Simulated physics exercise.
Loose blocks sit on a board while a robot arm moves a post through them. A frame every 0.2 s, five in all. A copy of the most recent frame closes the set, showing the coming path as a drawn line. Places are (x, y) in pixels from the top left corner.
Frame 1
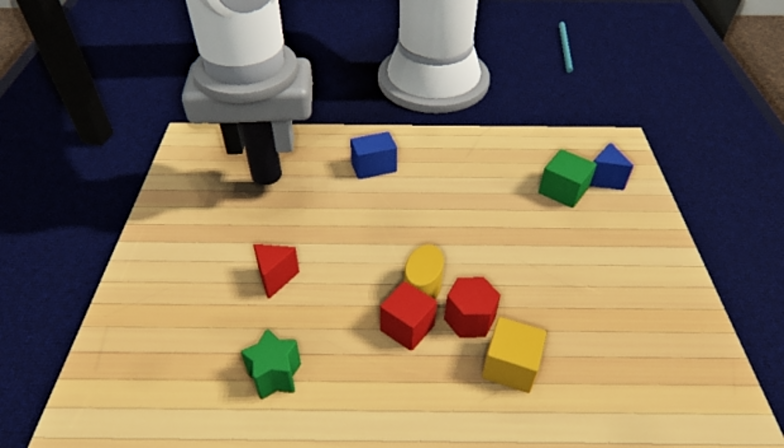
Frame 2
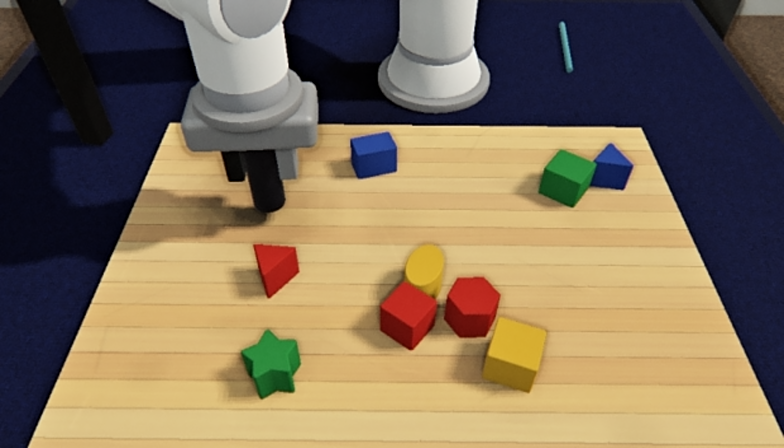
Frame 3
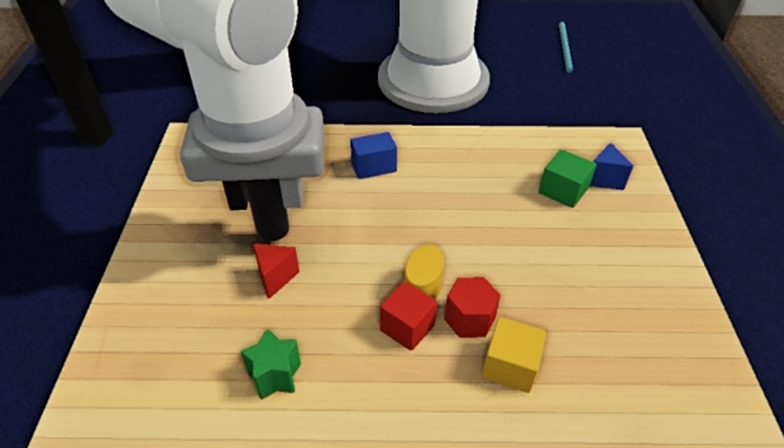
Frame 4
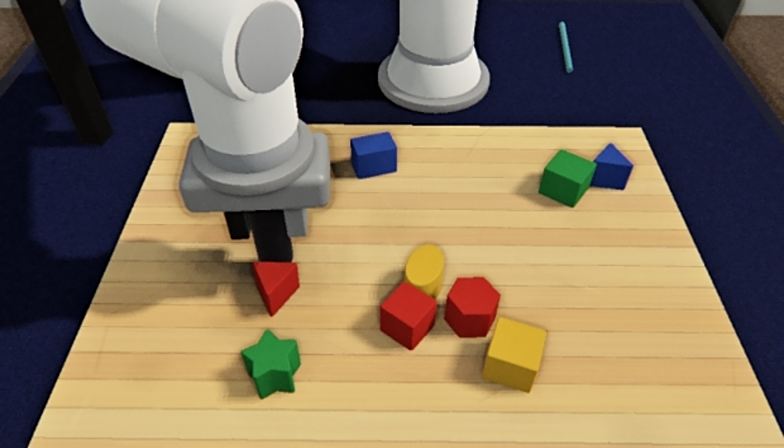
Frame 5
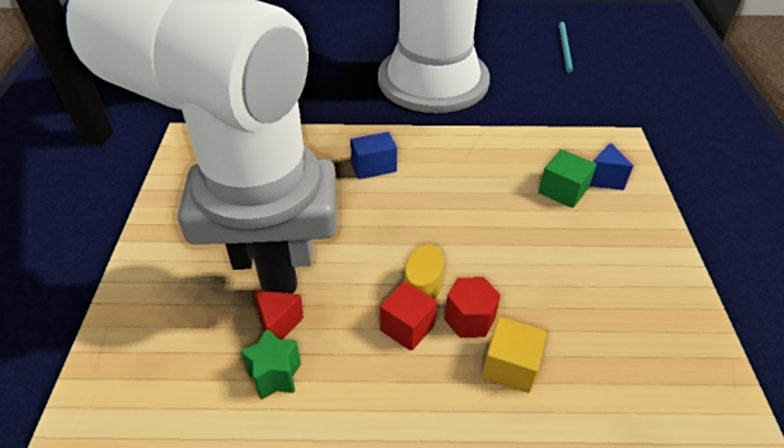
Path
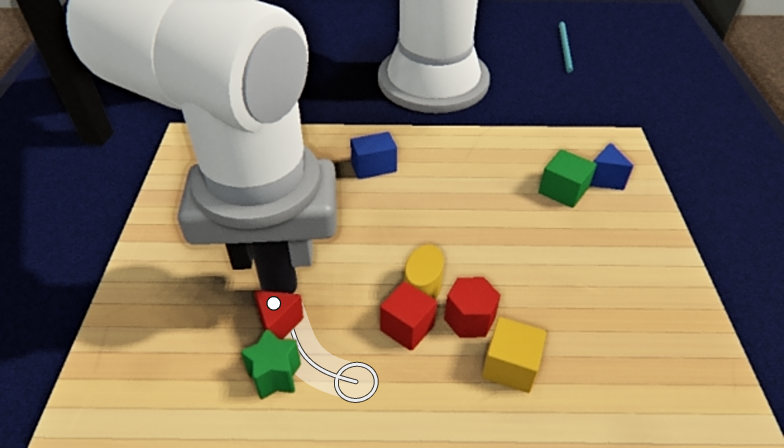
On a wooden board, a robot arm lowers its post and pushes the red triangle toward the green star.
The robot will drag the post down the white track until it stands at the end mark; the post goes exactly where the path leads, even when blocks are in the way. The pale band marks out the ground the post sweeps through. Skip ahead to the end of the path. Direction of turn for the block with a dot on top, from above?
From above, it turns clockwise.
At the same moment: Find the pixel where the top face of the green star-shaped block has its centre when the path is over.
Near (260, 376).
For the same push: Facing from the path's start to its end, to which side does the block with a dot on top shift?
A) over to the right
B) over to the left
It's A.
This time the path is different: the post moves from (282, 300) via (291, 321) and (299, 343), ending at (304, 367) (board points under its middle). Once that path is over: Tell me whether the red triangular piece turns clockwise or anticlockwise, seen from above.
From above, the turn goes clockwise.
Path on the board, from (282, 300) over (293, 334) and (315, 366) to (356, 382); the dot is on the red triangular piece.
The first path, step by step. One third of the way, post at (291, 322); green star-shaped block at (261, 371), turned 40° anticlockwise; red triangular piece at (265, 336), turned 40° clockwise.
Two thirds of the way, post at (313, 353); green star-shaped block at (260, 376), turned 35° anticlockwise; red triangular piece at (260, 341), turned 45° clockwise.
At the end, post at (355, 370); green star-shaped block at (260, 376), turned 35° anticlockwise; red triangular piece at (260, 341), turned 45° clockwise; red square in place.
